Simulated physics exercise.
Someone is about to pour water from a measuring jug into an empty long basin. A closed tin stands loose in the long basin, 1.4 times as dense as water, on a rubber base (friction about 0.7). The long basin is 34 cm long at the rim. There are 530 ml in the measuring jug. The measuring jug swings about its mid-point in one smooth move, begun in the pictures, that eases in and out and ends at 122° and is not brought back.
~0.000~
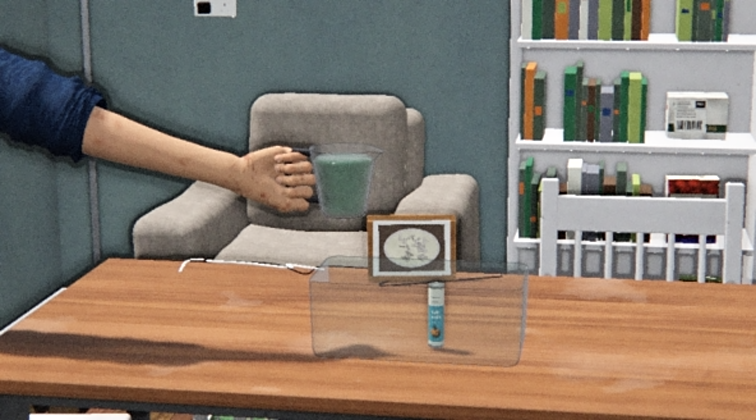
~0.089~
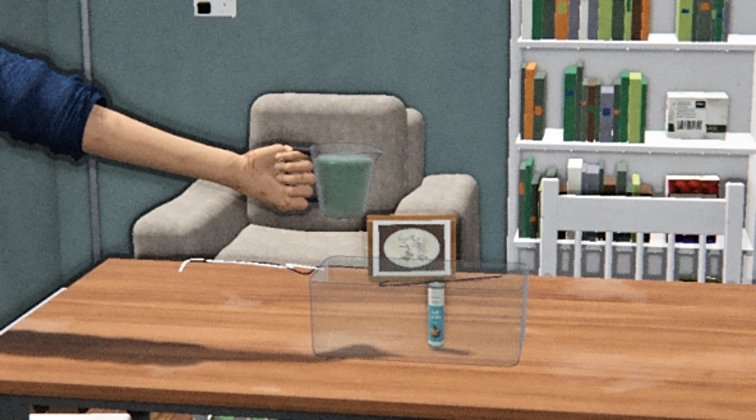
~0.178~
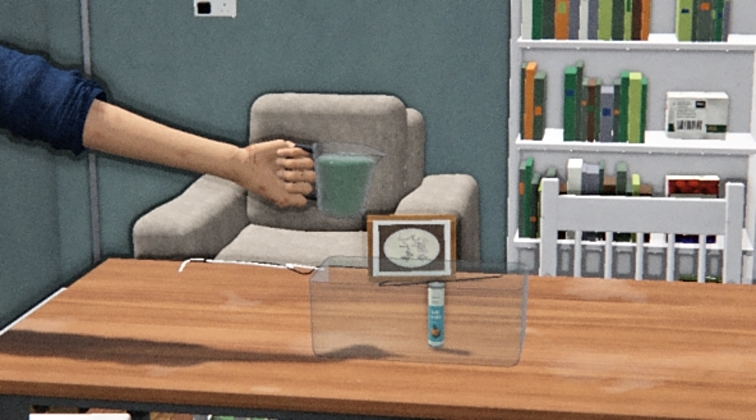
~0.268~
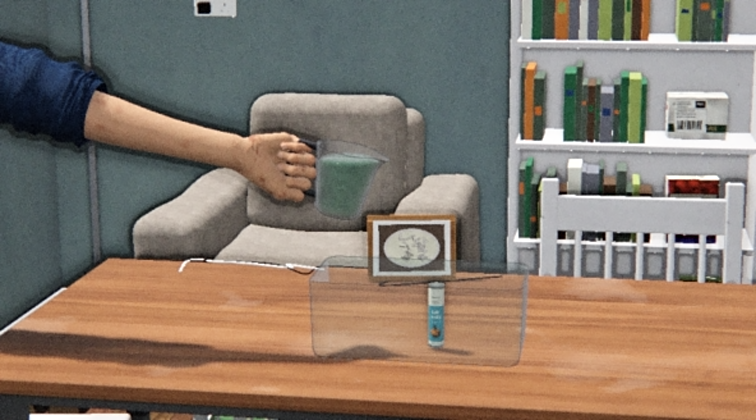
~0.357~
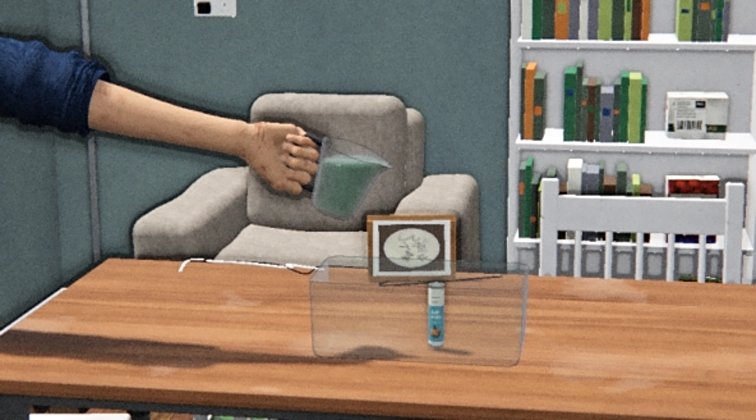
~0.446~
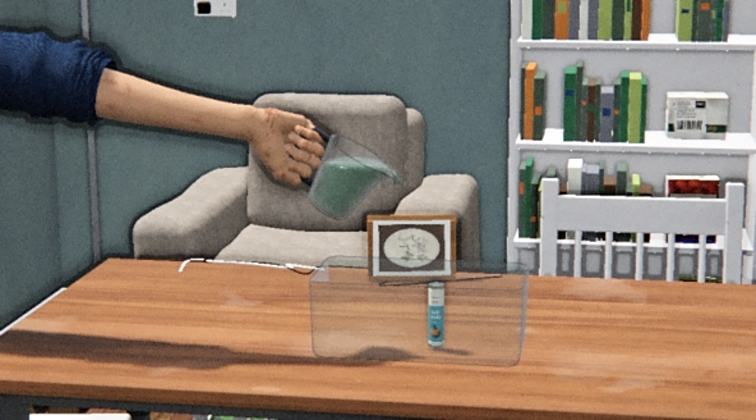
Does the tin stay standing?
It topples.
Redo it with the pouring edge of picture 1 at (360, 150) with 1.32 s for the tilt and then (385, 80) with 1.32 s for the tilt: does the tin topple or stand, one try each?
First it stays up; then it topples.
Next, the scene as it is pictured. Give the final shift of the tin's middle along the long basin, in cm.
About 8.0 cm.
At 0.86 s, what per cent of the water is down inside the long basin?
Some 34 per cent.
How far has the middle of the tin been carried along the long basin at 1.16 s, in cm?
Some 5 cm.
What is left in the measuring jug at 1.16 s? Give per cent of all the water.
Some 1 per cent.
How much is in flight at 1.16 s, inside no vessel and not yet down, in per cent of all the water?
About 4 per cent.
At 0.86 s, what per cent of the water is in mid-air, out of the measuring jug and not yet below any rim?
About 24 per cent.
Then, 0.86 s in, the tilt is 89° and 42 per cent is still to pour; the tin stands where it began.
Then, 1.16 s in, the tilt is 118° and 1 per cent is still to pour; the tin leans 46°.
Then, 1.48 s in, the tilt is 122° and 0 per cent is still to pour; the tin lies on its side.
Then, 1.82 s in, the tilt is 122° and 0 per cent is still to pour; the tin lies on its side.
Finally, the tin lies on its side.
